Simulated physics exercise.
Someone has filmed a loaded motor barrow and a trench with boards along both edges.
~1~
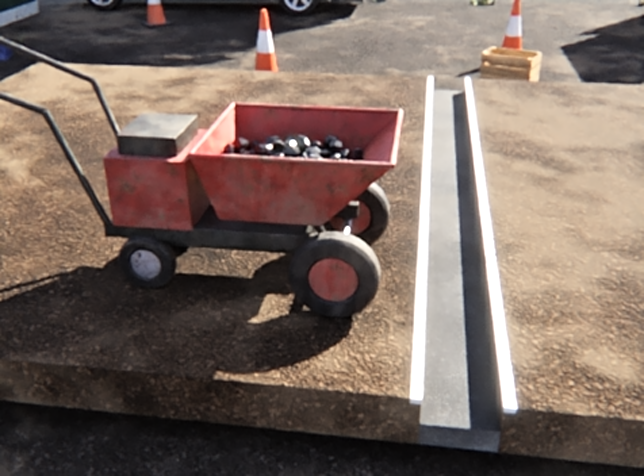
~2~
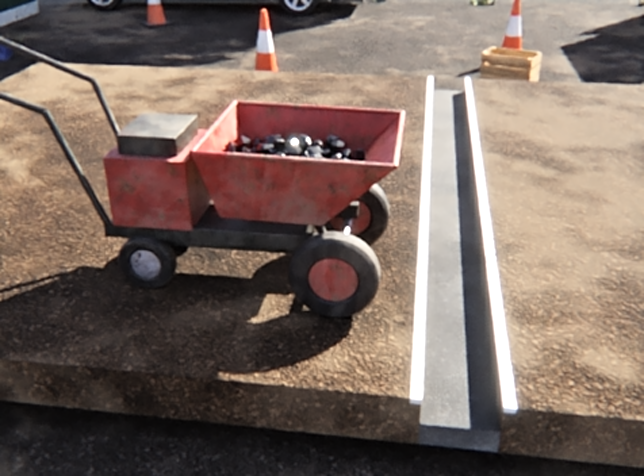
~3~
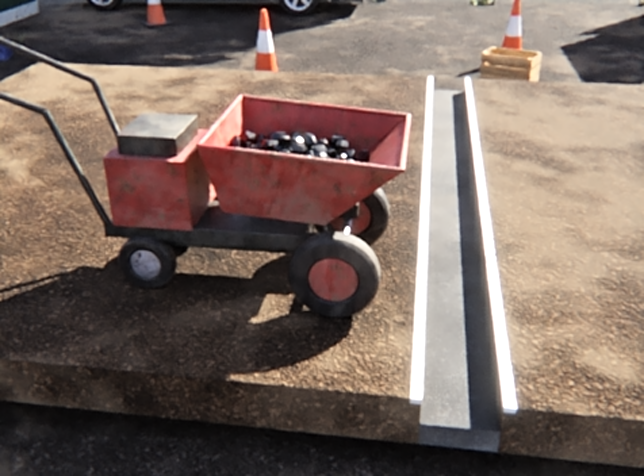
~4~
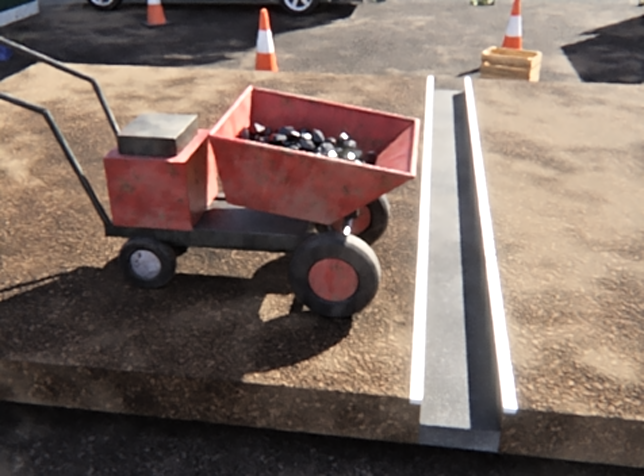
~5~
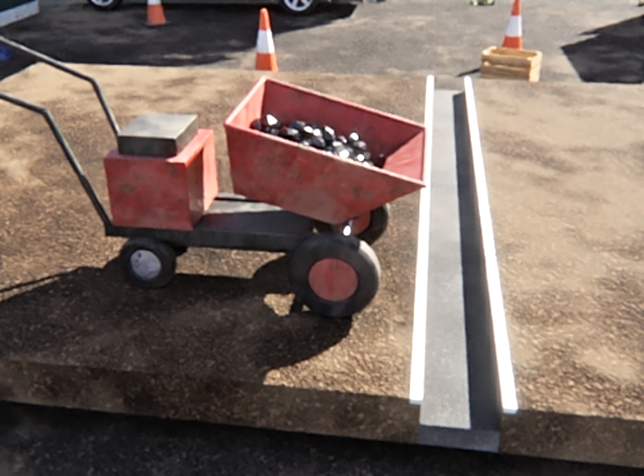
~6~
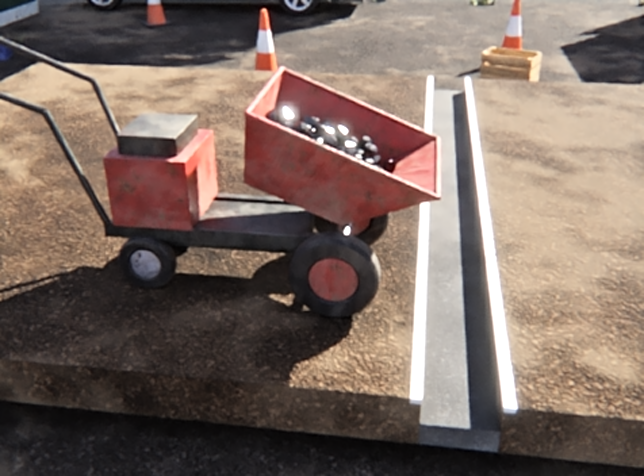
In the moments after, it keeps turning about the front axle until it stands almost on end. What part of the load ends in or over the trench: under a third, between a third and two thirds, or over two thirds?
It catches between a third and two thirds.
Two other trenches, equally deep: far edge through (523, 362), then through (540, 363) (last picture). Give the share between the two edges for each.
In turn 70 and 80 in a hundred.
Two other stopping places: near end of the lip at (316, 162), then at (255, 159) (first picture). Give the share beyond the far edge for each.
Near 0 % and 0 %.
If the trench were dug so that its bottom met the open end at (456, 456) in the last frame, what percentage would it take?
Close to 70 per cent.
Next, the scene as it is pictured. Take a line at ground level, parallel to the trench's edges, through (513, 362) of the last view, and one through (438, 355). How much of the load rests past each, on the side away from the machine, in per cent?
In turn 30 and 70 in a hundred.
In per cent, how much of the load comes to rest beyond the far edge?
It comes to 30 per cent or so.
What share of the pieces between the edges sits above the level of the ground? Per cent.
Near 20 %.
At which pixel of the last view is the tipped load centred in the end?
Close to (483, 288).
Soon, skip tipped steeply; all in the skip.
A while on, skip tipped right over; about two thirds in the skip; about a quarter in or heaped over the trench; a small part beyond it.
Towards the end, skip tipped right over; about a quarter in the skip; about half in or heaped over the trench; about a quarter beyond it.
Finally, skip tipped right over; about a quarter in the skip; about half in or heaped over the trench; about a quarter beyond it.
